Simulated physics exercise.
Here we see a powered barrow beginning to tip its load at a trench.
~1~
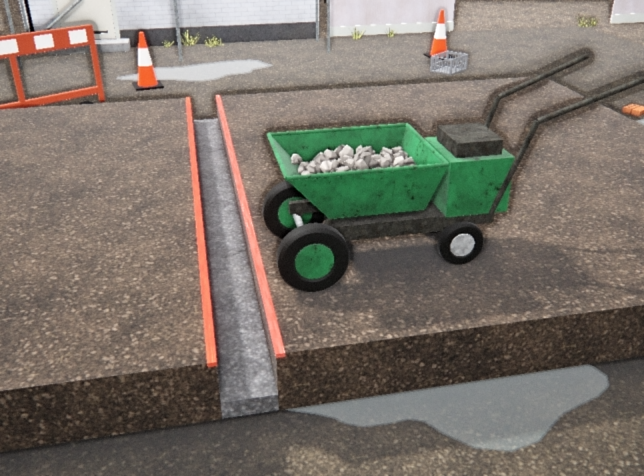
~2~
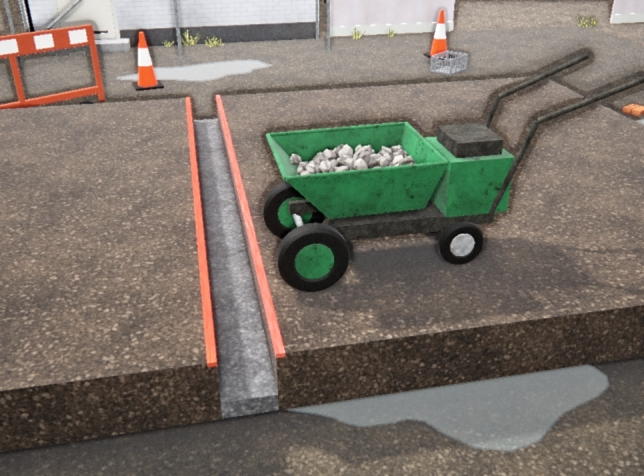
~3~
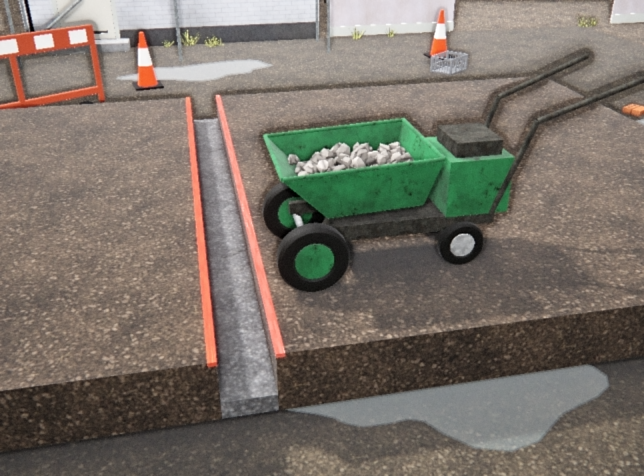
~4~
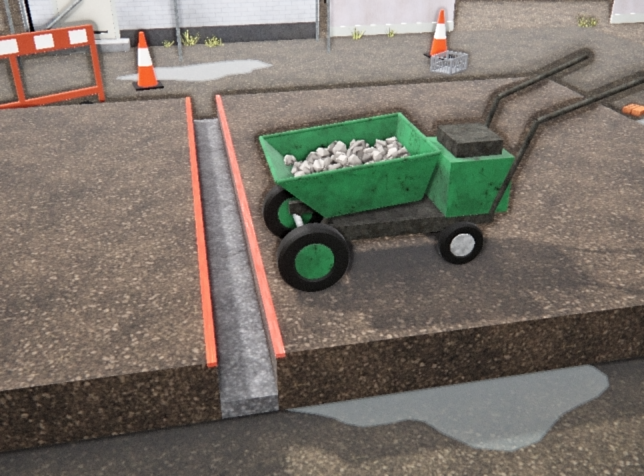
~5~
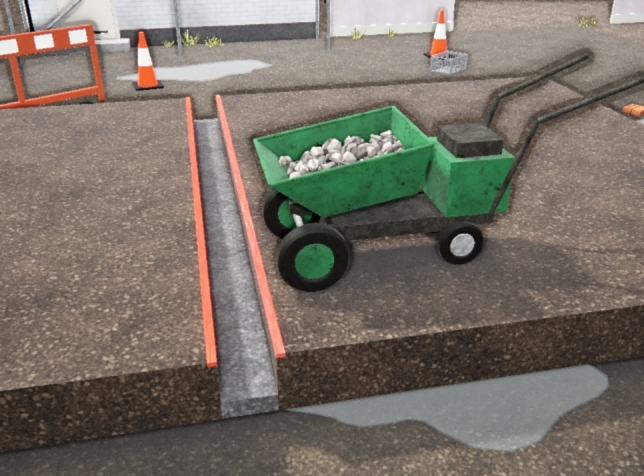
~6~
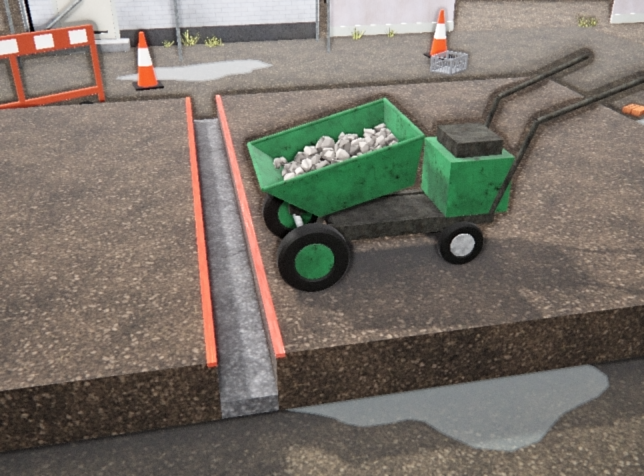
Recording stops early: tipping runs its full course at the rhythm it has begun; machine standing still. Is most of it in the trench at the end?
I expect the load to largely stay out of the trench.
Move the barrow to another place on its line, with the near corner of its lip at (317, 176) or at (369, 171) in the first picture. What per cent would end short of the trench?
That works out to 0 per cent for the first position and 20 per cent for the second.
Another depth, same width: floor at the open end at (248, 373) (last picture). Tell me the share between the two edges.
Around 20 percent.
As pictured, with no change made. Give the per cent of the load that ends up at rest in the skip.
It comes to about 0 percent.
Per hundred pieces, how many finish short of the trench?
About 0 %.
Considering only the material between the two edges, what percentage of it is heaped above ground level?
About 0 per cent.
Shortly afterwards, skip tipped steeply; the whole lot in the skip.
Next, skip tipped right over; all but a few in the skip; only a few in or heaped over the trench; a little beyond it; only a few falling.
Some moments later, skip tipped right over; near a quarter in the skip; a little in or heaped over the trench; the bulk beyond it.
In the end, skip tipped right over; near a quarter in or heaped over the trench; the bulk beyond it.
